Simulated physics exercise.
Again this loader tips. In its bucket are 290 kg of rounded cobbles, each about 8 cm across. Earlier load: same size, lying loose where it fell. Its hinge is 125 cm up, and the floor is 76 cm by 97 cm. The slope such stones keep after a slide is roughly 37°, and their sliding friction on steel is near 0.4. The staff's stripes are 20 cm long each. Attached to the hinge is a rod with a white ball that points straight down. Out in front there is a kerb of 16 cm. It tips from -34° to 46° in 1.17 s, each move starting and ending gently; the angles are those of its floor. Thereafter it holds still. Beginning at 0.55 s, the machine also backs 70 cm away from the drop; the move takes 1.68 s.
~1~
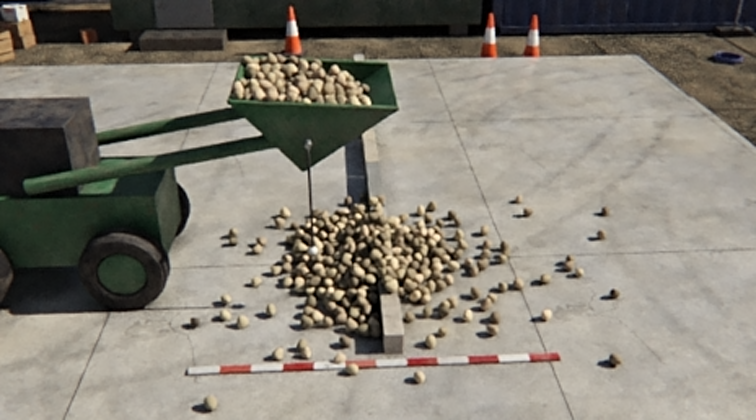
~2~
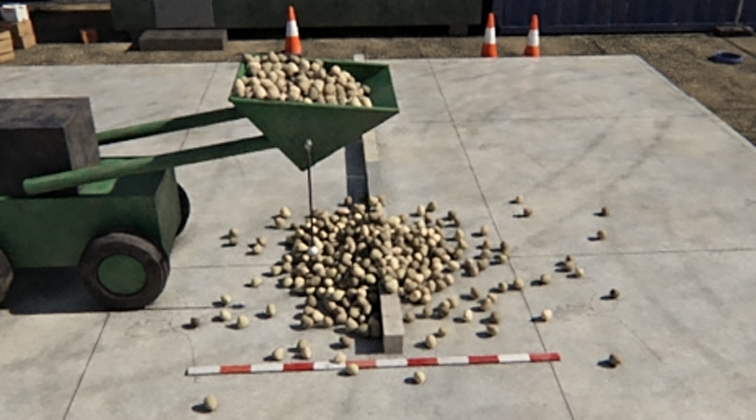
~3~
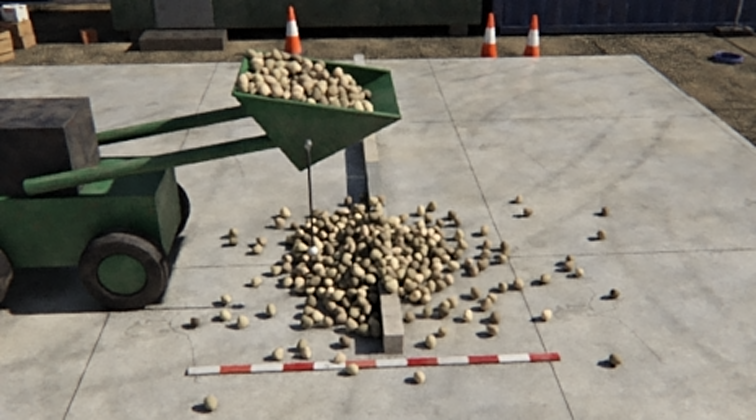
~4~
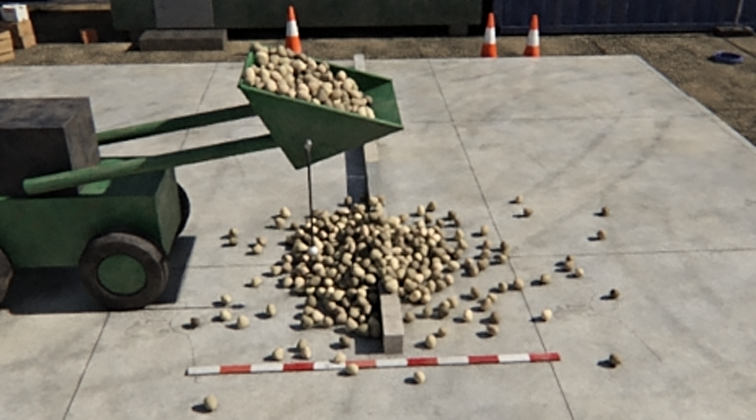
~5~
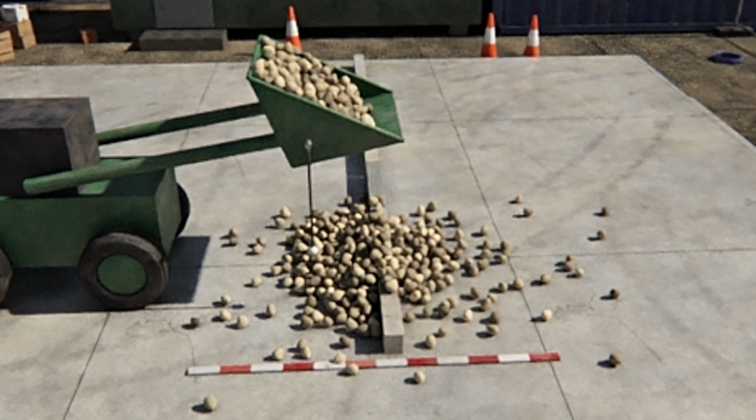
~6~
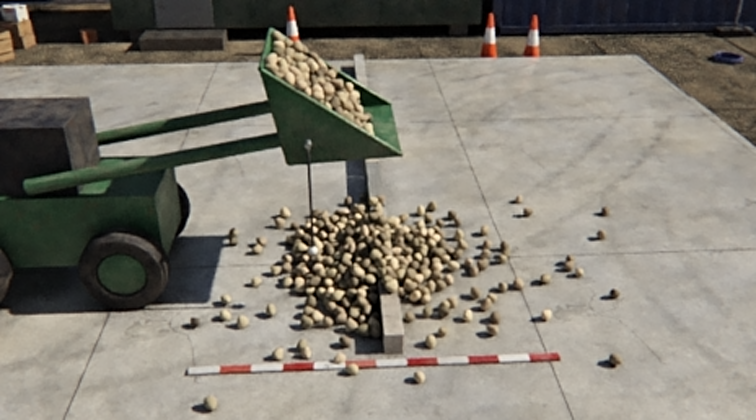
A green loader's raised bucket, full of rounded stones, tilts rightward above a loose stone pile.
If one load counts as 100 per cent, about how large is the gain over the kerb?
Around 45 per cent.
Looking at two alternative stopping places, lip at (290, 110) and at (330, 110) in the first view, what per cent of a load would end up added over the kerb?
Near 0 in a hundred, then near 0 in a hundred.
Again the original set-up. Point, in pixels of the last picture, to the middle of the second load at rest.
Near (370, 253).
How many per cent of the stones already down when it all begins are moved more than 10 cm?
I'd say roughly 15 per cent of them.
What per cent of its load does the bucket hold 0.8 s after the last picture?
Around 15 in a hundred.
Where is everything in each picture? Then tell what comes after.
The first picture shows lip at (399, 109), floor tilted -34°, highest stones at (269, 68). The earlier load is highest near (375, 237), 26 cm above ground level, 74 % on this side of the kerb, 26 % over the kerb.
The second picture shows lip at (399, 111), floor tilted -32°, highest stones at (270, 67).
In the third picture, the bucket is at -28°, its lip at (401, 118); the top of the load is at (265, 63).
The fourth picture shows lip at (403, 128), floor tilted -21°, highest stones at (267, 59).
In the fifth picture, the bucket is at -13°, its lip at (404, 141); the top of the load is at (273, 51).
The sixth picture shows lip at (402, 155), floor tilted -4°, highest stones at (283, 47).
Then, 0.4 s after the last picture the floor is at 34°; in per cent of one load, 95 in the bucket, 79 on this side of the kerb, 26 over the kerb; the foremost stones are at (584, 259).
Then, 0.8 s after the last picture the floor is at 46°; in per cent of one load, 16 in the bucket, 130 on this side of the kerb, 53 over the kerb; the foremost stones are at (584, 259).
Then, 2.2 s after the last picture the floor is at 46°; in per cent of one load, 0 in the bucket, 129 on this side of the kerb, 71 over the kerb; the foremost stones are at (587, 261).
Then, 4.7 s after the last picture the floor is at 46°; in per cent of one load, 0 in the bucket, 129 on this side of the kerb, 71 over the kerb; the foremost stones are at (587, 261). Net gain over the kerb, 45.
